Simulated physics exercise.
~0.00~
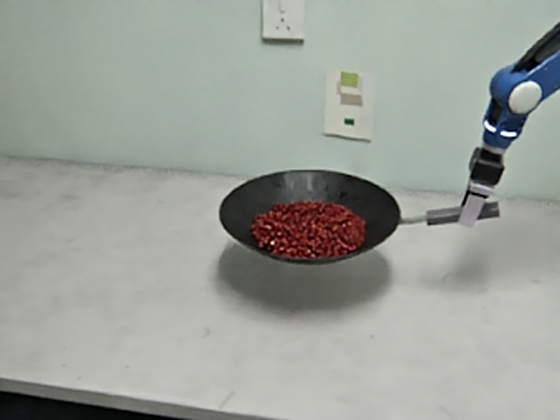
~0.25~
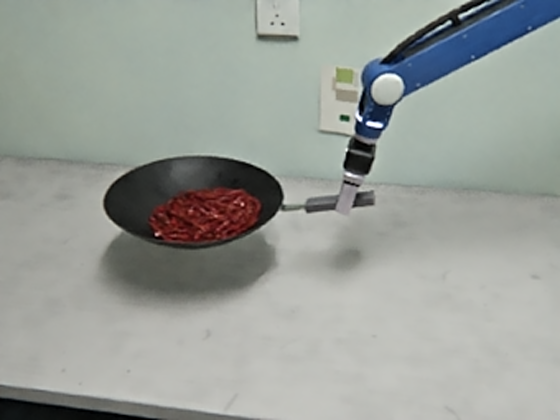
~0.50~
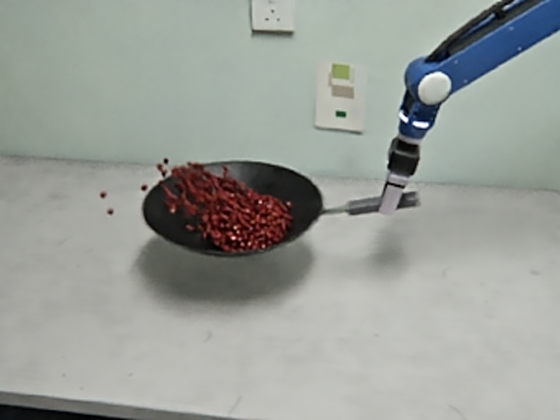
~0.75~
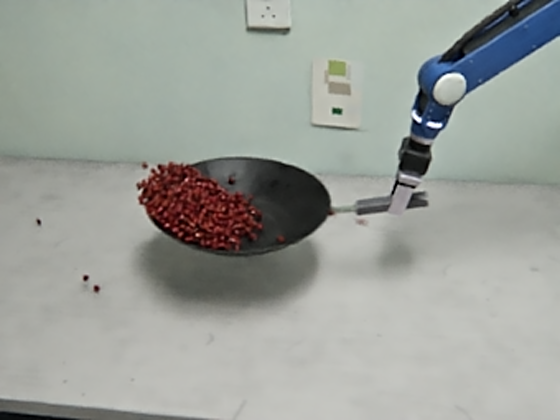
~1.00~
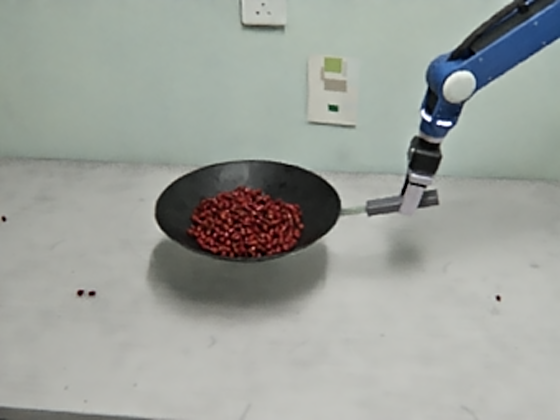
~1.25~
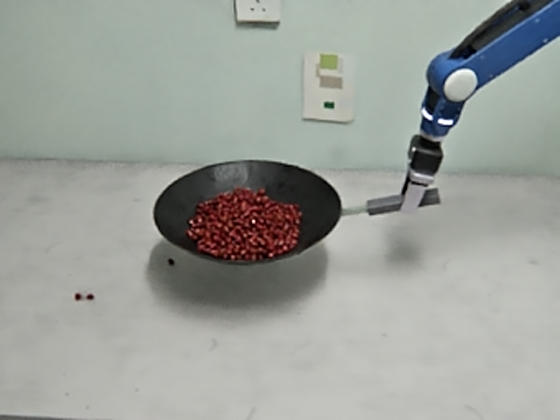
A blue robot arm swung a black wok of dark red beans left and then back right above a pale table, making the beans leap and spill a few over the edge, before it held still with nearly all of them inside.
